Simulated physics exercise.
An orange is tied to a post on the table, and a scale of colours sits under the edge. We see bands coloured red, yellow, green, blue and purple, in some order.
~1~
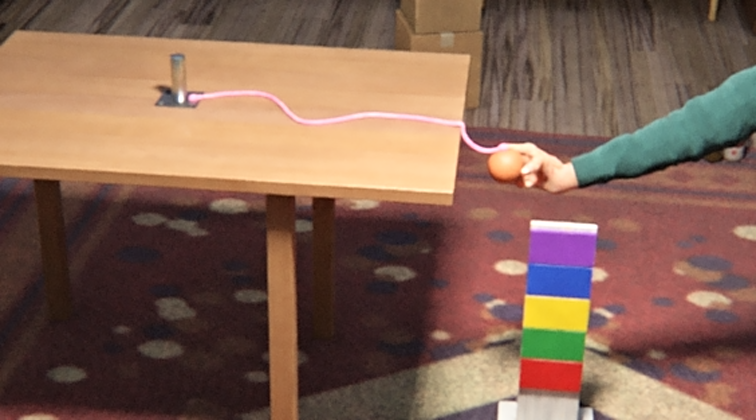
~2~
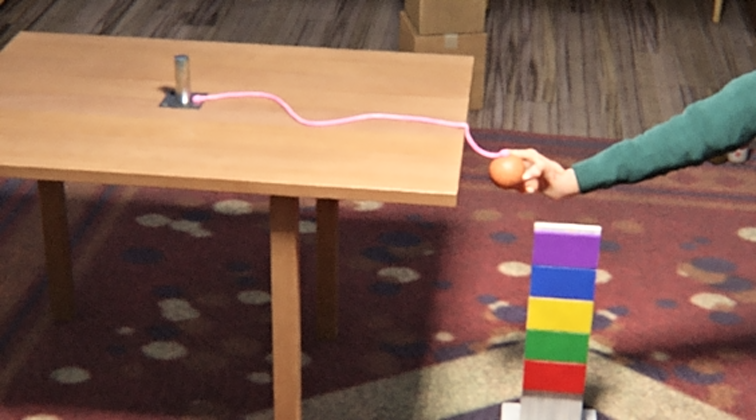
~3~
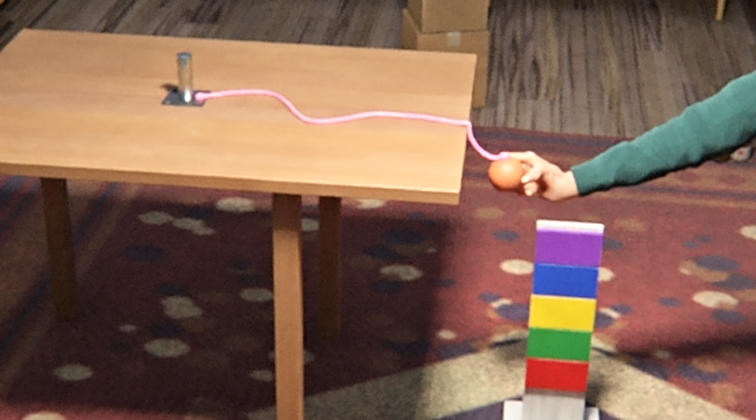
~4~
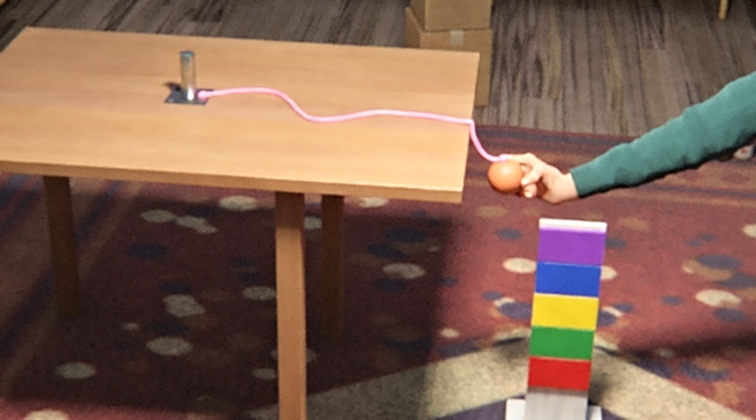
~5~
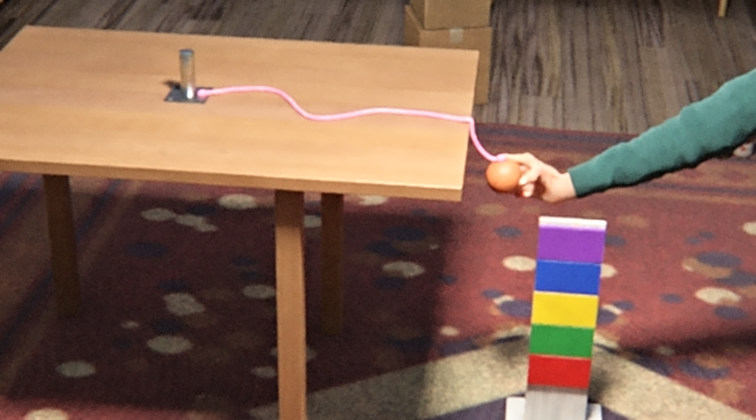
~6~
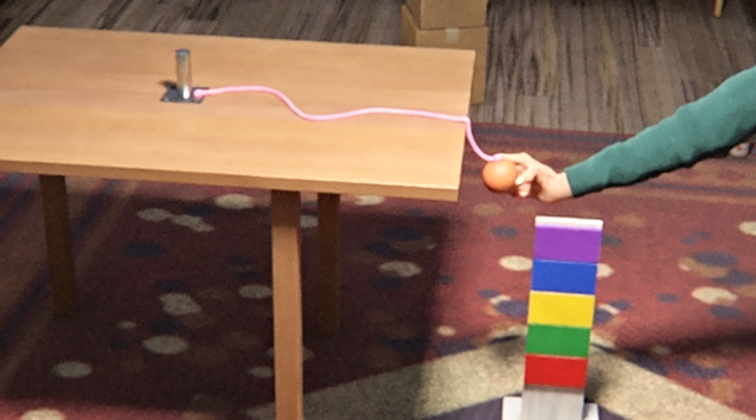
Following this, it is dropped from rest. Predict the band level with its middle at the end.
Prediction: Purple.
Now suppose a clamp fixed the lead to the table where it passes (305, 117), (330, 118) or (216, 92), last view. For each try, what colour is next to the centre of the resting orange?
No band; no band; purple.
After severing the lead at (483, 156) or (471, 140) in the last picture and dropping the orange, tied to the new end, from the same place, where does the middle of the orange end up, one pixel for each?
Roughly (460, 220), then roughly (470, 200).
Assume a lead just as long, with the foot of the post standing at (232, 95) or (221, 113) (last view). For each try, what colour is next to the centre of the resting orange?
Answer, in order: Blue, blue.
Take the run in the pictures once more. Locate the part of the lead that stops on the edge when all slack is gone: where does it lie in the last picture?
It is around (425, 115).
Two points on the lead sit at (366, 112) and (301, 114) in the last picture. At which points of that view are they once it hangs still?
Around (406, 117), then around (336, 110).
A little later, orange near (490, 230); level with purple.
Next, orange near (431, 227); level with purple.
Later still, orange near (456, 233); level with purple.
When it is over, orange near (456, 234); level with purple. Its middle rests at the purple band.
